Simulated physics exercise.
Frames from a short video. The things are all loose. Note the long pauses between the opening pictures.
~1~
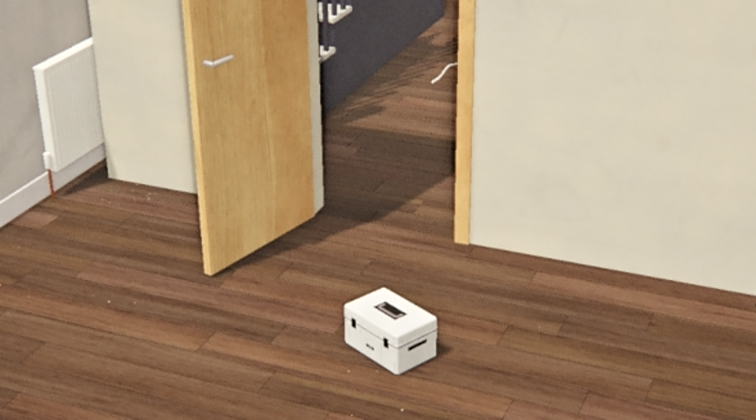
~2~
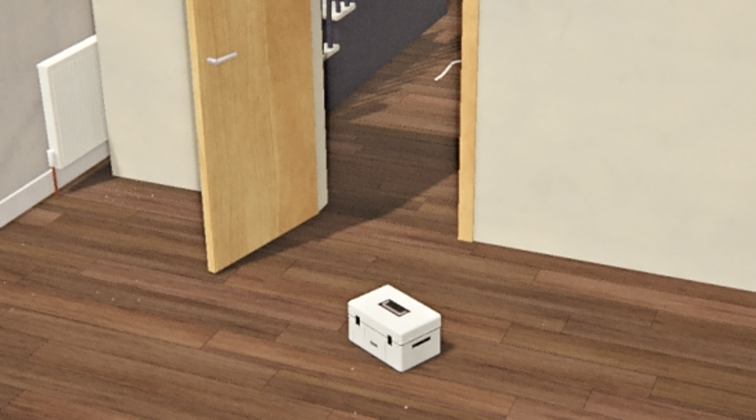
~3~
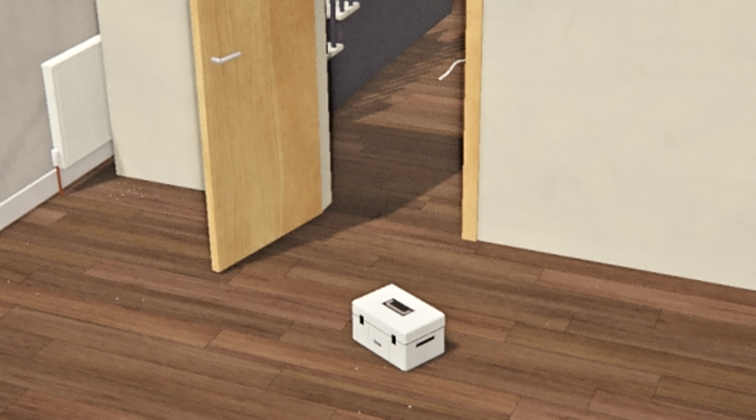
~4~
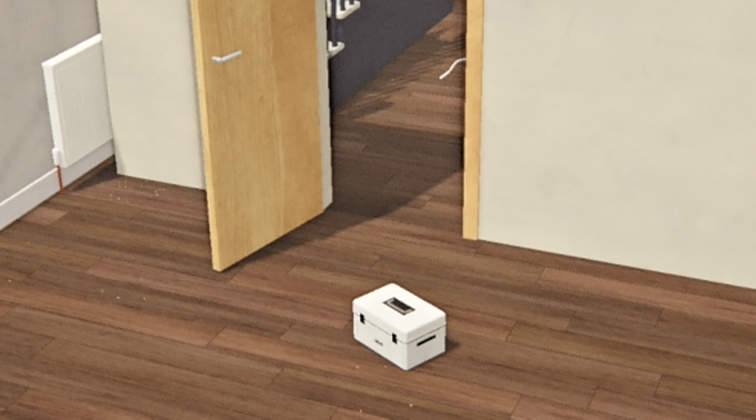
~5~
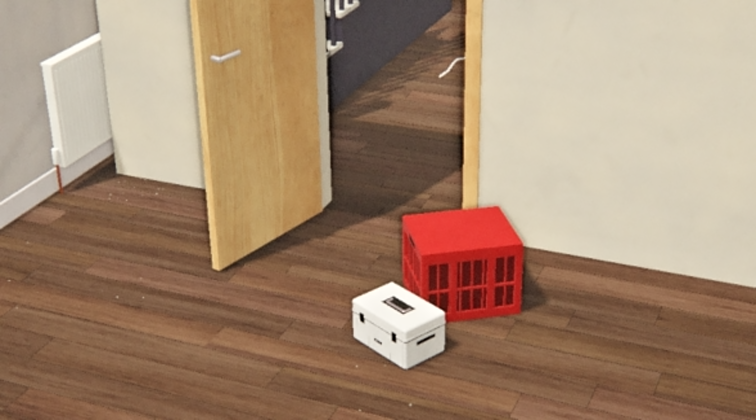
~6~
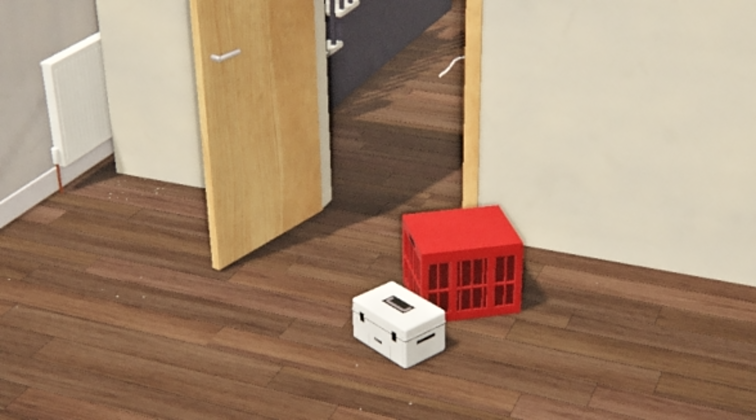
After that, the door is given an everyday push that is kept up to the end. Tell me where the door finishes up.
It finishes in the frame, closed.
Then, 0.60 s past the last view, door at 86°.
Then, 1.00 s past the last view, door at 60°.
Then, 1.30 s past the last view, door at 36°.
Then, 1.60 s past the last view, door at 11°.
Finally, door at 0°; both still in place. Final places as the last picture's camera would see them, red chest near (461, 264).
